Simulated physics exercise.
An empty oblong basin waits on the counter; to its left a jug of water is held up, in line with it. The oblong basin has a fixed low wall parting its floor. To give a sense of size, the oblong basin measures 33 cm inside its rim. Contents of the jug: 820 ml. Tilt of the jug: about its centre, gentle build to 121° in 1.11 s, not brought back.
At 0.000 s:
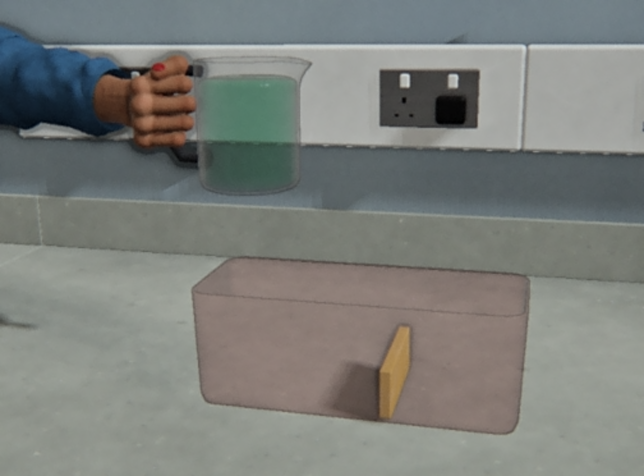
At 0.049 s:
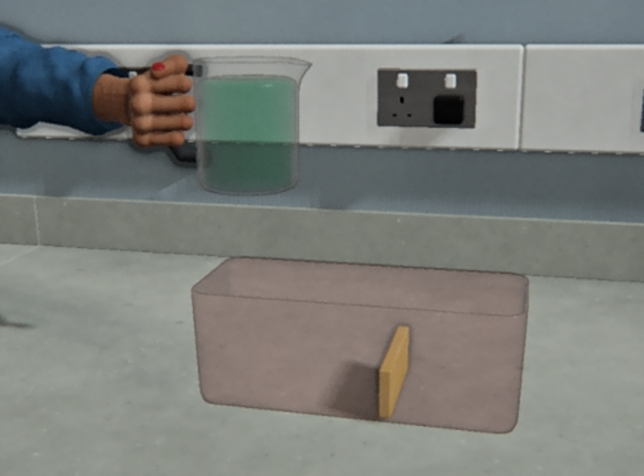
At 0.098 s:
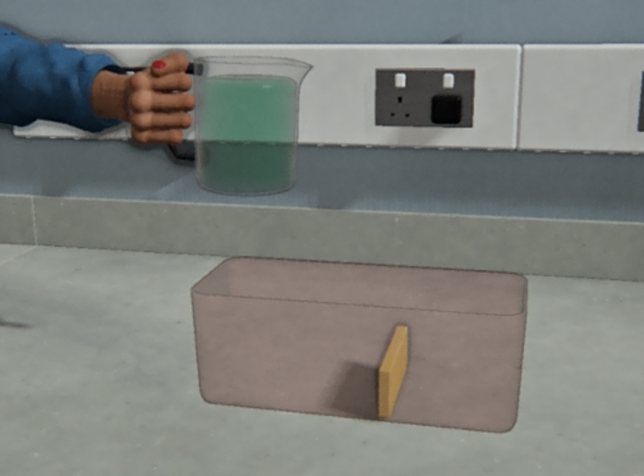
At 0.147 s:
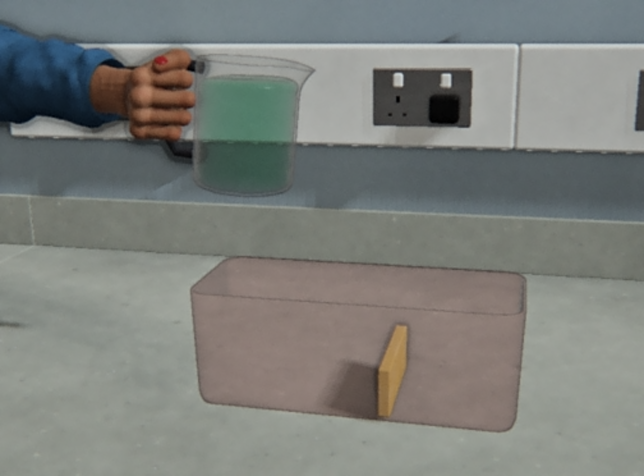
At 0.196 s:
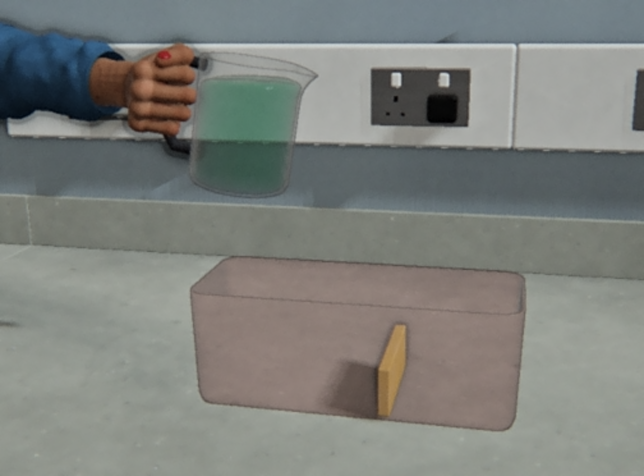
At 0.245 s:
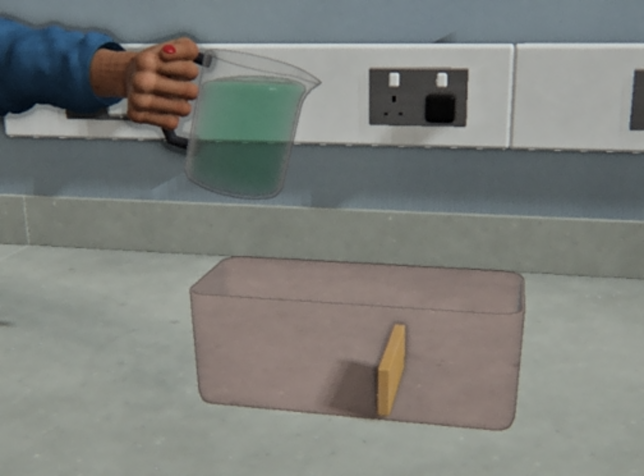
On a grey counter, a hand gently tilts a jug of green water rightward above an empty basin.
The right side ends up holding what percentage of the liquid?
About 37 in every hundred parts.
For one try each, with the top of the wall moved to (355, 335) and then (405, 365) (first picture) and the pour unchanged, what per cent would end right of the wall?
I'd put it at about 80 per cent for the first and about 25 per cent for the second.
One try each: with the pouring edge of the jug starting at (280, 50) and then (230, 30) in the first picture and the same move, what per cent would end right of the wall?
Try 1: 5 %; try 2: 5 %.
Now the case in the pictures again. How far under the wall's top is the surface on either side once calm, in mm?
About 30 mm on the left, about 30 mm on the right.
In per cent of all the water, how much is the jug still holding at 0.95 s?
I reckon near 16 per cent still sits there.
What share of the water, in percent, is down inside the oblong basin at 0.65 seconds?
6 %, give or take.
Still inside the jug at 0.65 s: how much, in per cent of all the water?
Some 76 per cent.
Then, 0.65 s in, the tilt is 77° and 75 per cent is still to pour, 1 is left of the wall and 5 right of it.
Then, 0.95 s in, the tilt is 115° and 15 per cent is still to pour, 32 is left of the wall and 34 right of it.
Then, 1.27 s in, the tilt is 121° and 0 per cent is still to pour, 59 is left of the wall and 37 right of it.
Then, 1.61 s in, the tilt is 121° and 0 per cent is still to pour, 59 is left of the wall and 37 right of it.
Finally, 59 per cent lies left of the wall, 37 right of it and 3 outside.
